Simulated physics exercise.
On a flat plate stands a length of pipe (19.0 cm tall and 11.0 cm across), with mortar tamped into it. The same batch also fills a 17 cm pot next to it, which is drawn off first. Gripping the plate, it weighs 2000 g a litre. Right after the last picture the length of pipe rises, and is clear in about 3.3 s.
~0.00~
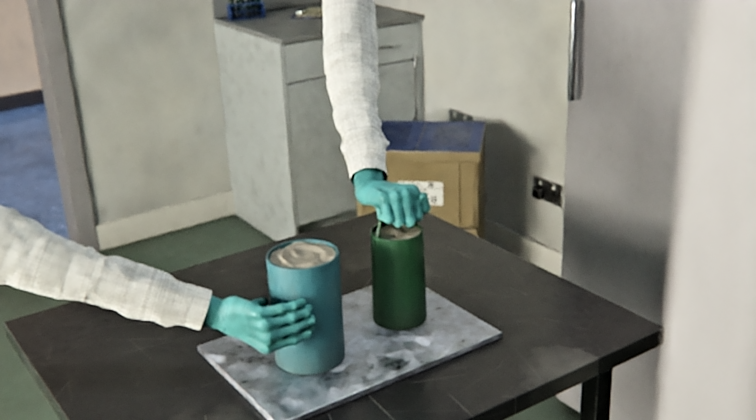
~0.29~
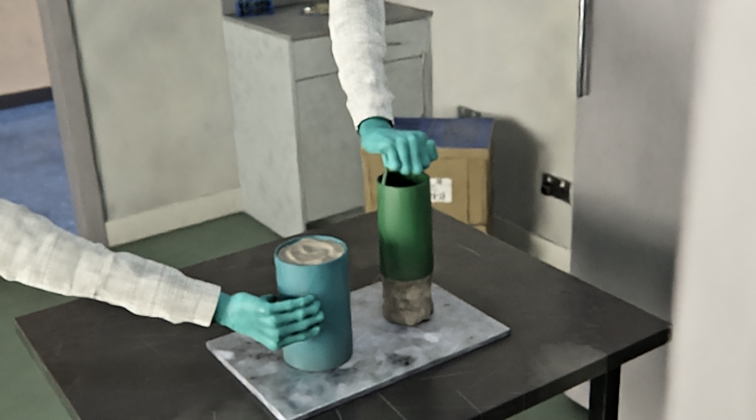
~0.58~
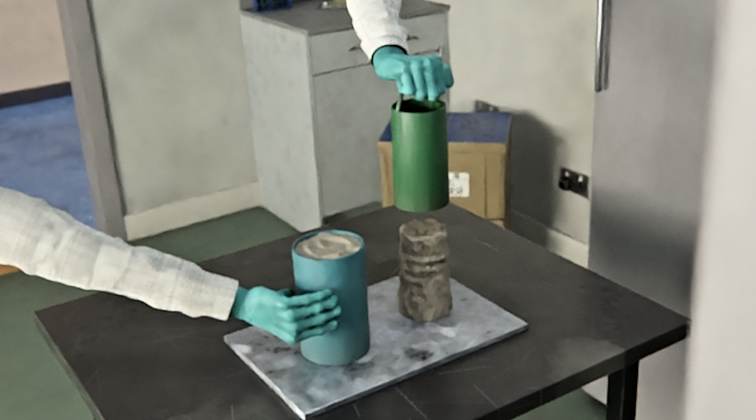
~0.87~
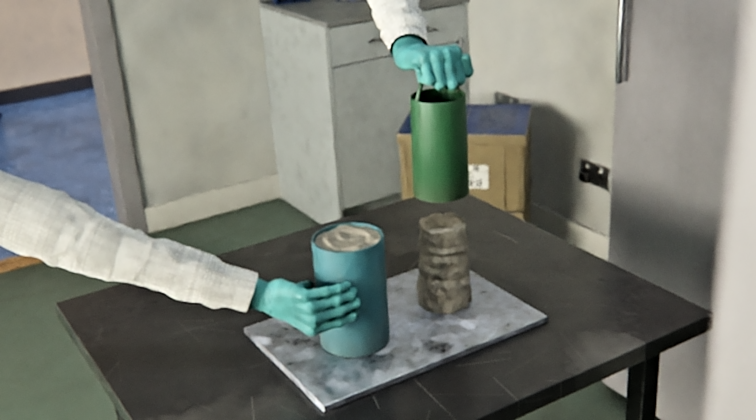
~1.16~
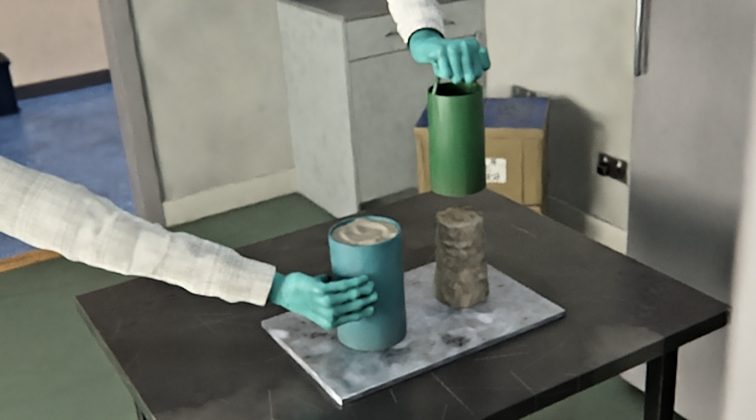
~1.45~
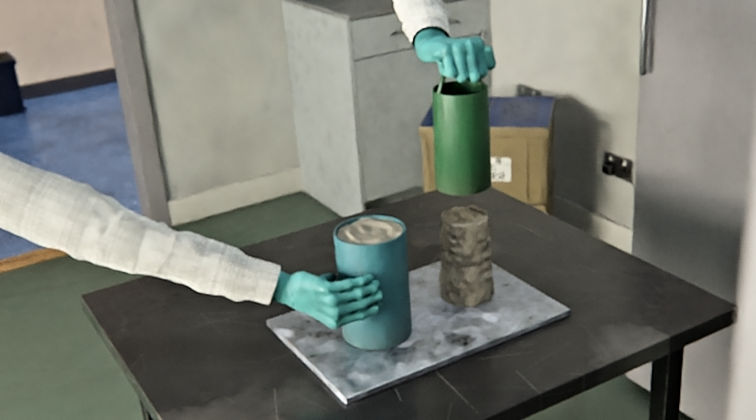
A gloved hand lifts a green cylinder off a rough grey-brown column beside a blue cylinder.
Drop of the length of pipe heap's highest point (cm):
Roughly 2 cm.
After 2.3 s, the length of pipe is up 4.7 cm; the mortar has come down 0.0 cm to 19 cm and is 11 cm wide.
After 3.1 s, the length of pipe is up 12 cm; the mortar has come down 0.1 cm to 19 cm and is 11 cm wide.
After 3.9 s, the length of pipe is up 19 cm; the mortar has come down 2.0 cm to 17 cm and is 13 cm wide.
After 4.9 s, the length of pipe is clear; the mortar has come down 2.3 cm to 17 cm and is 13 cm wide.
After 6.2 s, at rest, the length of pipe is clear; the mortar has come down 2.5 cm to 16 cm and is 14 cm wide.
